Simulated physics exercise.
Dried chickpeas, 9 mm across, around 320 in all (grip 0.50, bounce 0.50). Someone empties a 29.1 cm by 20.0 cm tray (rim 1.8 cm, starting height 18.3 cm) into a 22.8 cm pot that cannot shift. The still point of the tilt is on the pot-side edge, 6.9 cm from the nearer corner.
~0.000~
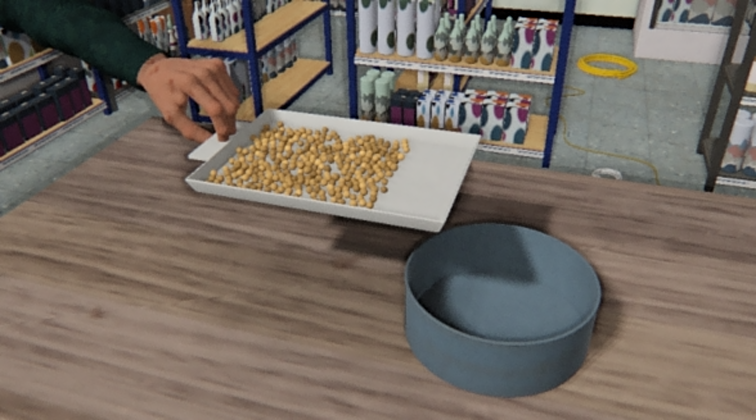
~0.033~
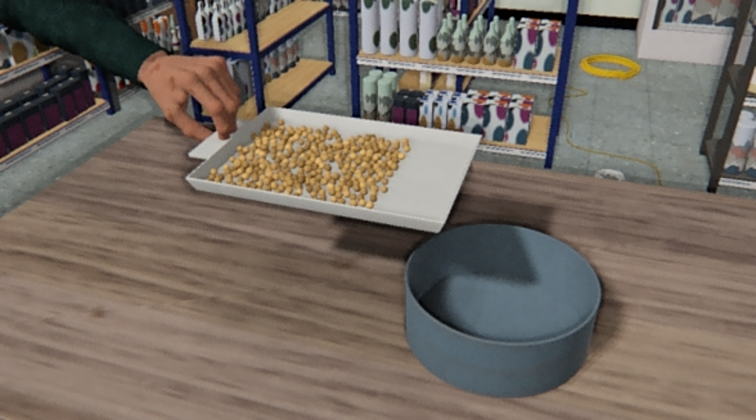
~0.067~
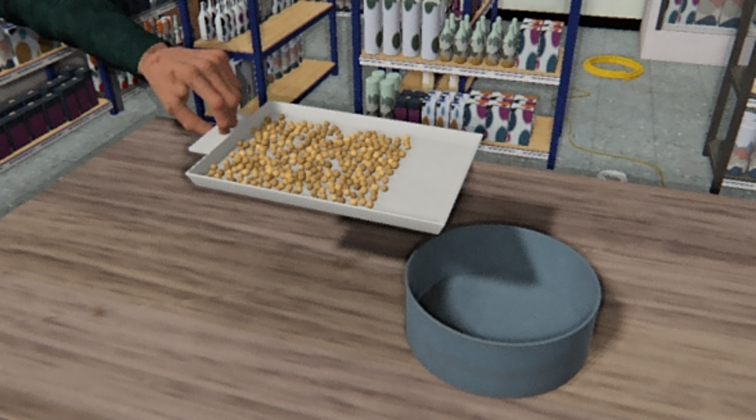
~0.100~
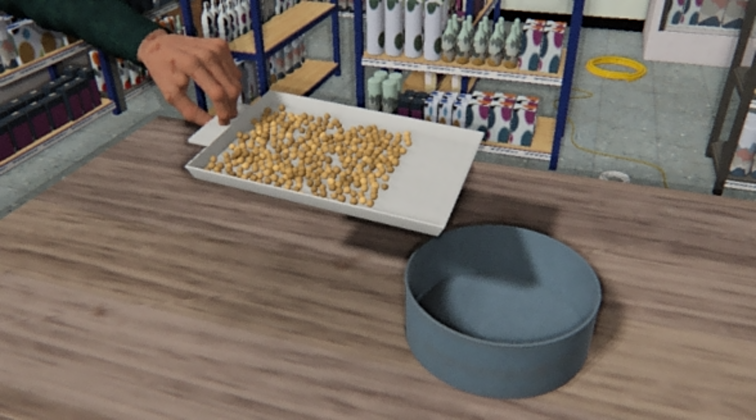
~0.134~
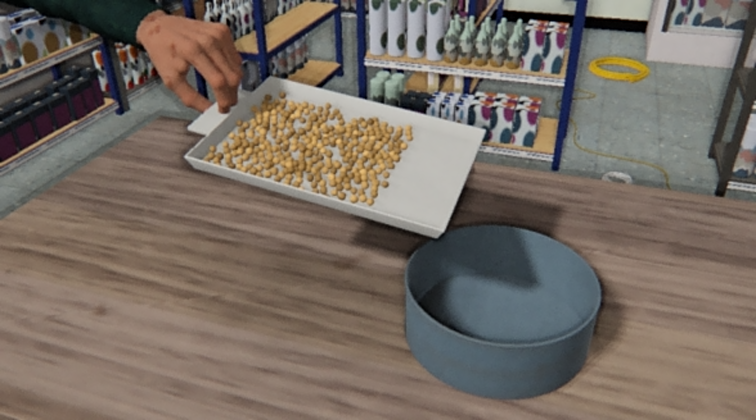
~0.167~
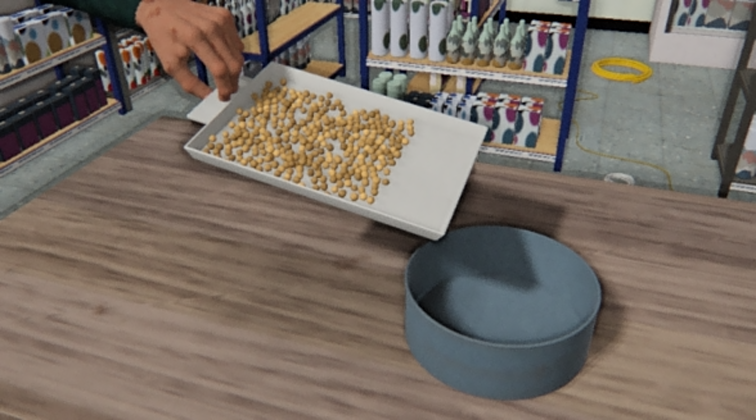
We see a hand at the left end of a white tray of chickpeas above a wooden table, beside a blue-grey pot; the hand gradually raises that end, tilting the tray slightly down toward the right.
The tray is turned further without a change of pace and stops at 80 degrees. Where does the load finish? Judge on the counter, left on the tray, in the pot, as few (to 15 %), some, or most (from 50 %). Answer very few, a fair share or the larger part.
Counter a fair share, tray very few, pot the larger part.
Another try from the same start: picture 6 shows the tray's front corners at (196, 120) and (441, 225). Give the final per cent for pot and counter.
Pot 90, counter 10.
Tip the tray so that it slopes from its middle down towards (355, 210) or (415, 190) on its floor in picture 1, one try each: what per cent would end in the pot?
About 40 and 90 per cent.
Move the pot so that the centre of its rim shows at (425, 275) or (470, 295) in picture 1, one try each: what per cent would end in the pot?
Some 80 and 100 per cent.
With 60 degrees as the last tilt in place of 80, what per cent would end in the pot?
In that case some 50 per cent.
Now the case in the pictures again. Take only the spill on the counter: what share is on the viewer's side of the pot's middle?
About 100 per cent.
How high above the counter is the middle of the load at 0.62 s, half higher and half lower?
Some 20 cm.
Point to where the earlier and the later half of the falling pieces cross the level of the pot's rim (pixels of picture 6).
First near (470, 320), later near (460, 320).
After 0.44 s, tilt 47 degrees; the tray holds 100 %, the pot 0 %.
After 0.62 s, tilt 69 degrees; the tray holds 85 %, the pot 0 %.
Then, at 0.92 s, tilt 80 degrees; the tray holds 5 %, the pot 70 %.
In the end, at 1.7 s, counter 25 %, tray 5 %, pot 75 %.
